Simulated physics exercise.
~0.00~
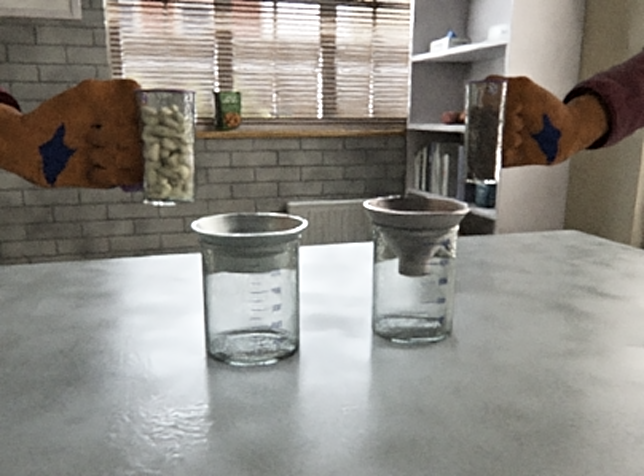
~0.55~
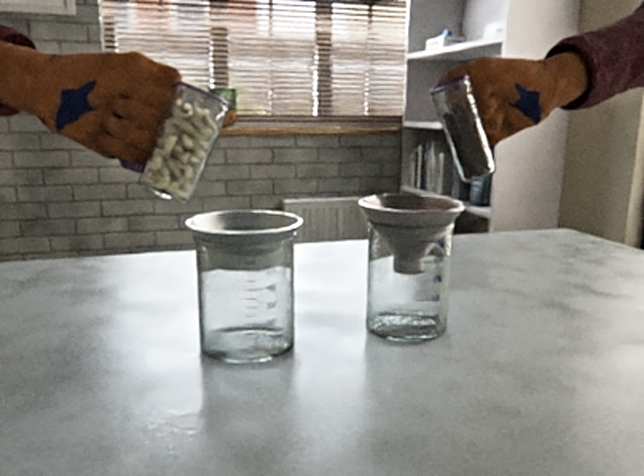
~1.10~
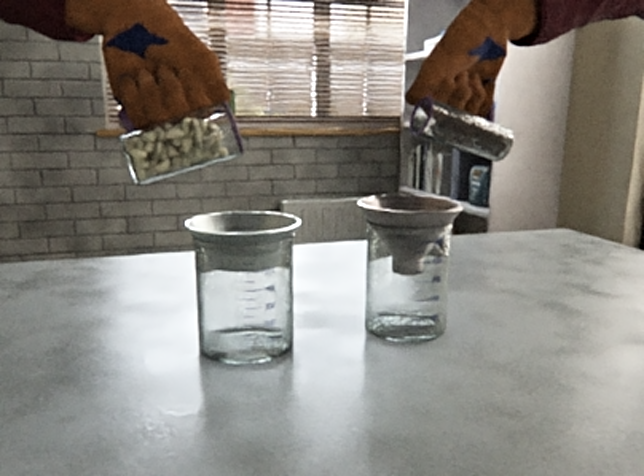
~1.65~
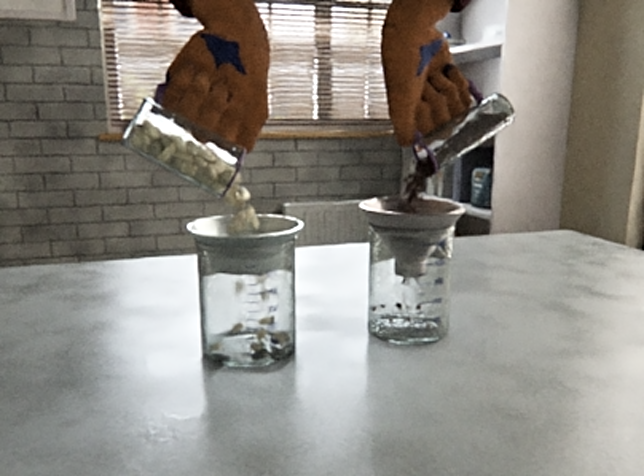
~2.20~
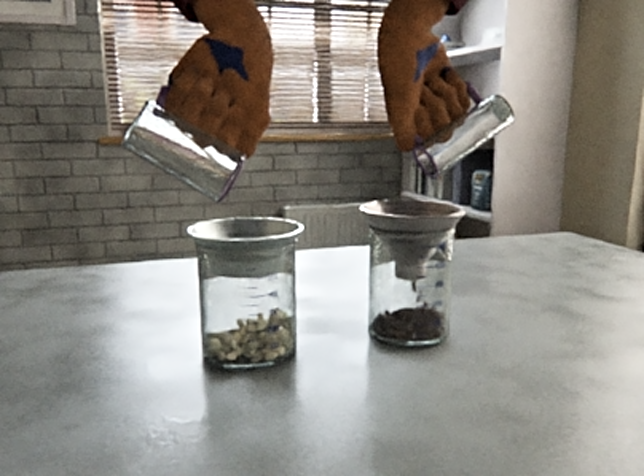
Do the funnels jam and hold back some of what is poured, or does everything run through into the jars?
Everything runs through on both sides. The pale pieces end up in the left jar and the dark ones in the right jar.
Two gloved hands tipping glasses of pale beans and dark grains through funnels into jars, until both glasses are empty.
